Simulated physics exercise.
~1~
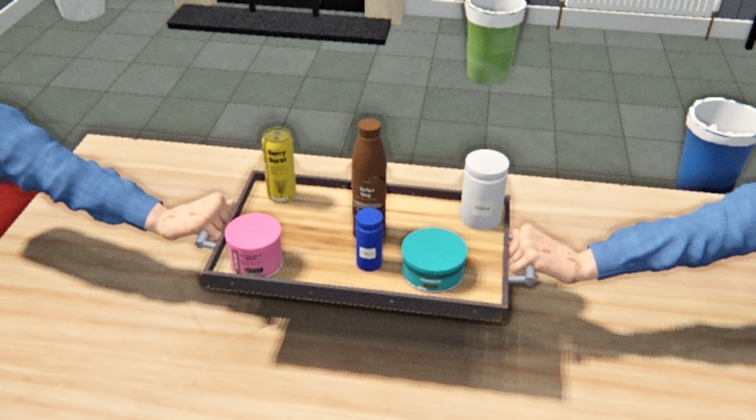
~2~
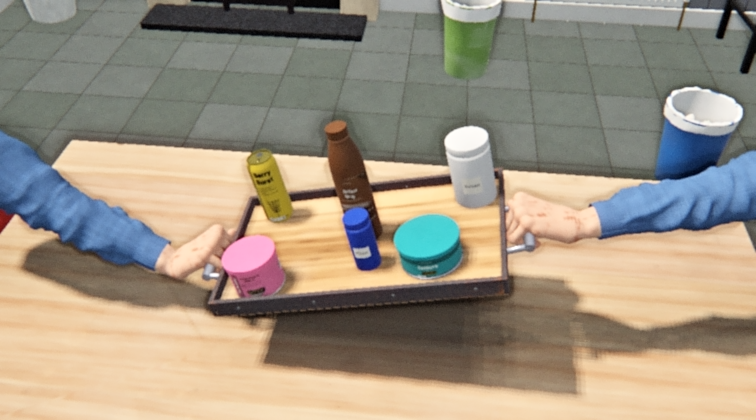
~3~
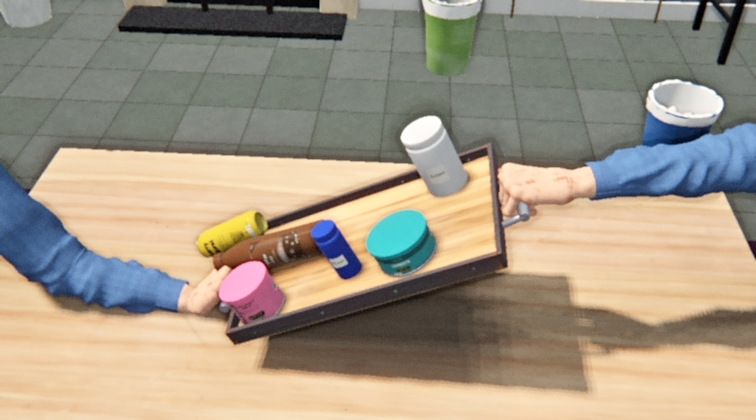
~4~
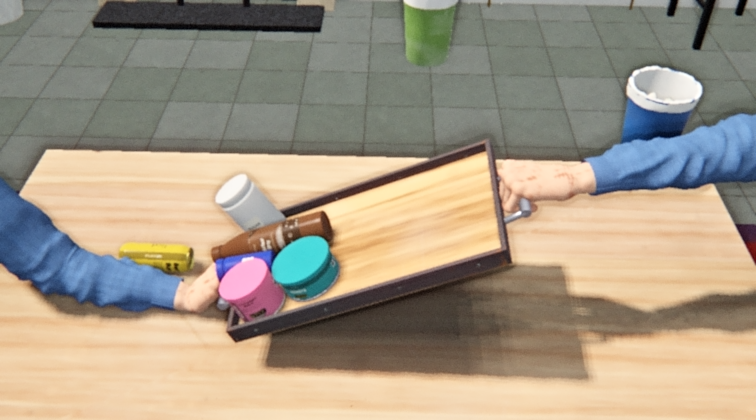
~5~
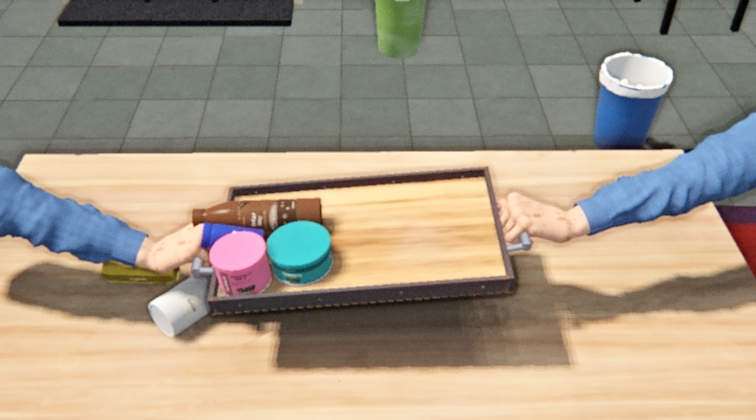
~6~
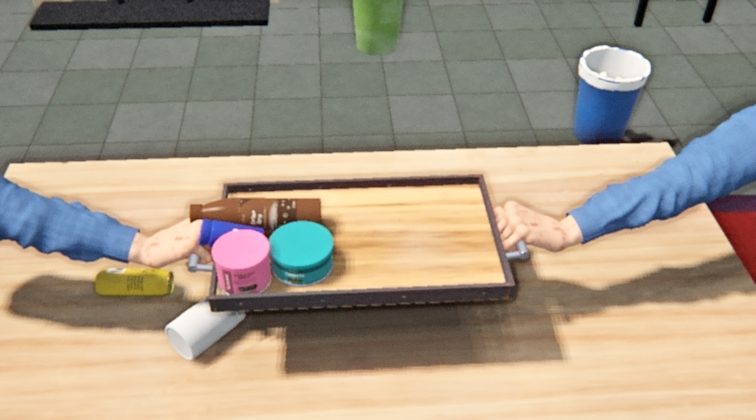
Tray held in two hands tipping left and levelling, items sliding and toppling, a white jar and yellow can left on the table.
